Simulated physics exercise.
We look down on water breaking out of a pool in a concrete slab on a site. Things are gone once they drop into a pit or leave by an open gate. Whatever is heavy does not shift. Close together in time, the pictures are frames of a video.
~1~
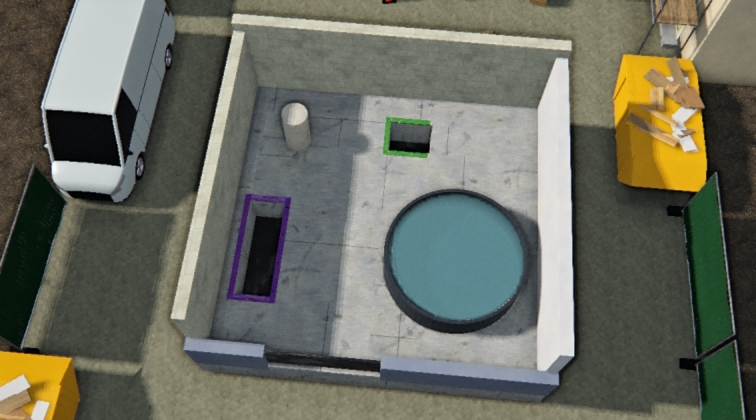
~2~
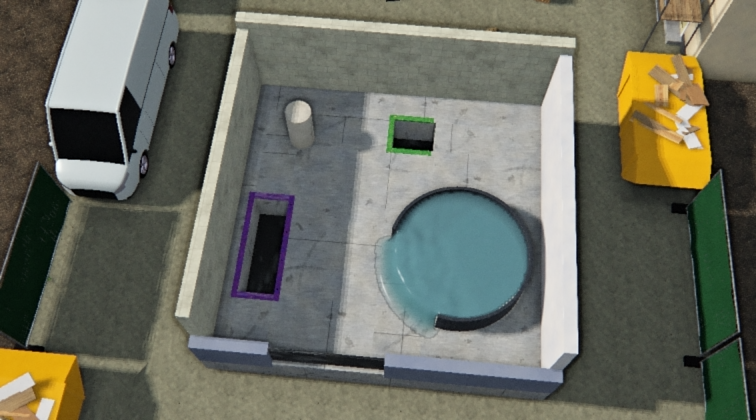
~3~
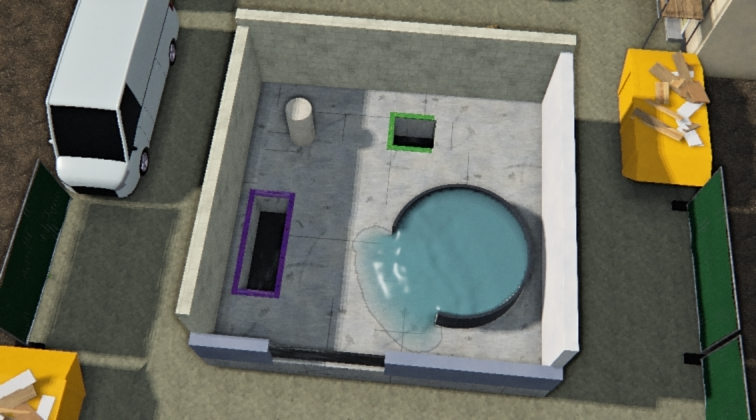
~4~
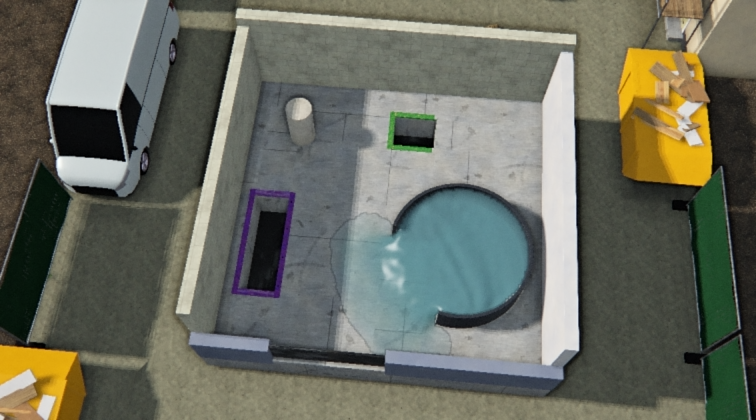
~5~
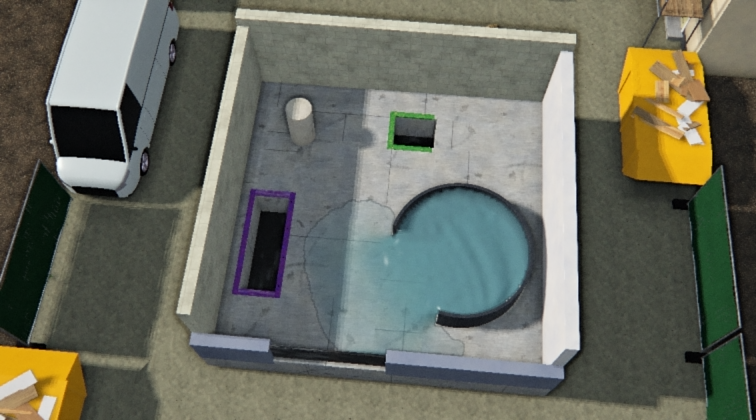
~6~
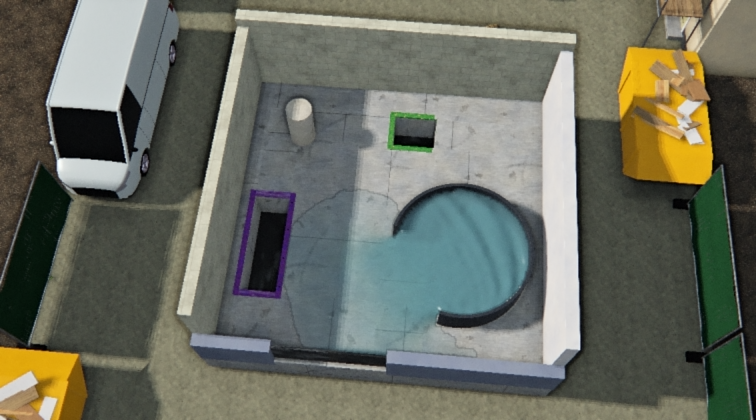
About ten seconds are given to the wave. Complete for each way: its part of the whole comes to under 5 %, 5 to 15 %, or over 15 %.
The gate's part comes to under 5 %; the purple pit's part comes to over 15 %; the green pit's part comes to under 5 %.
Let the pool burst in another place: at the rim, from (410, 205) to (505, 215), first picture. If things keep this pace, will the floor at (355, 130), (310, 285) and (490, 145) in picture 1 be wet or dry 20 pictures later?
The first would be drenched, the second still unwetted and the third drenched.
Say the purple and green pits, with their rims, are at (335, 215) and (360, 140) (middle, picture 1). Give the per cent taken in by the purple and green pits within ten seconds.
Purple 20 %; green 14 %.
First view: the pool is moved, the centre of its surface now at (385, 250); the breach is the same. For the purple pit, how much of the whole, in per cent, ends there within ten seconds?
Share in the purple pit - 60 in a hundred.
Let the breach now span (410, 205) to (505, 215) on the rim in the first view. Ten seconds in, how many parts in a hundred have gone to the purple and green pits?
I'd say the purple pit gets around 4 percent and the green pit around 45 percent.
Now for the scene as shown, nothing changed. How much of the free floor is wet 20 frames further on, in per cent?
I reckon 50 per cent or so.
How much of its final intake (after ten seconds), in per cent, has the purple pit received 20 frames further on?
That share would be near 50 %.
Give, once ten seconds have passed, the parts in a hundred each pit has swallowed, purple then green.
That's 52 per cent for the first and 2 per cent for the second.
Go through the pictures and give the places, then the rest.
The first frame shows still water in the round pool at (456, 255).
In the second frame, the front is at (384, 240), out from the gap at (397, 287).
In the third frame, the front is at (365, 233), out from the gap at (397, 285).
In the fourth frame, water pours out at (398, 285) and has run to (352, 224).
In the fifth frame, the front is at (317, 229), out from the gap at (398, 285).
In the sixth frame, water pours out at (399, 285) and has run to (292, 232).
A moment on, water covers 35 % of the floor; the gate 0 %, the purple pit 3 %, the green pit 0 %.
Next, water covers 40 % of the floor; the gate 0 %, the purple pit 9 %, the green pit 0 %.
Then, water covers 50 % of the floor; the gate 0 %, the purple pit 26 %, the green pit 0 %.
Later, water covers 70 % of the floor; the gate 0 %, the purple pit 44 %, the green pit 0 %.
In the end, water covers 85 % of the floor; the gate 0 %, the purple pit 53 %, the green pit 2 %.
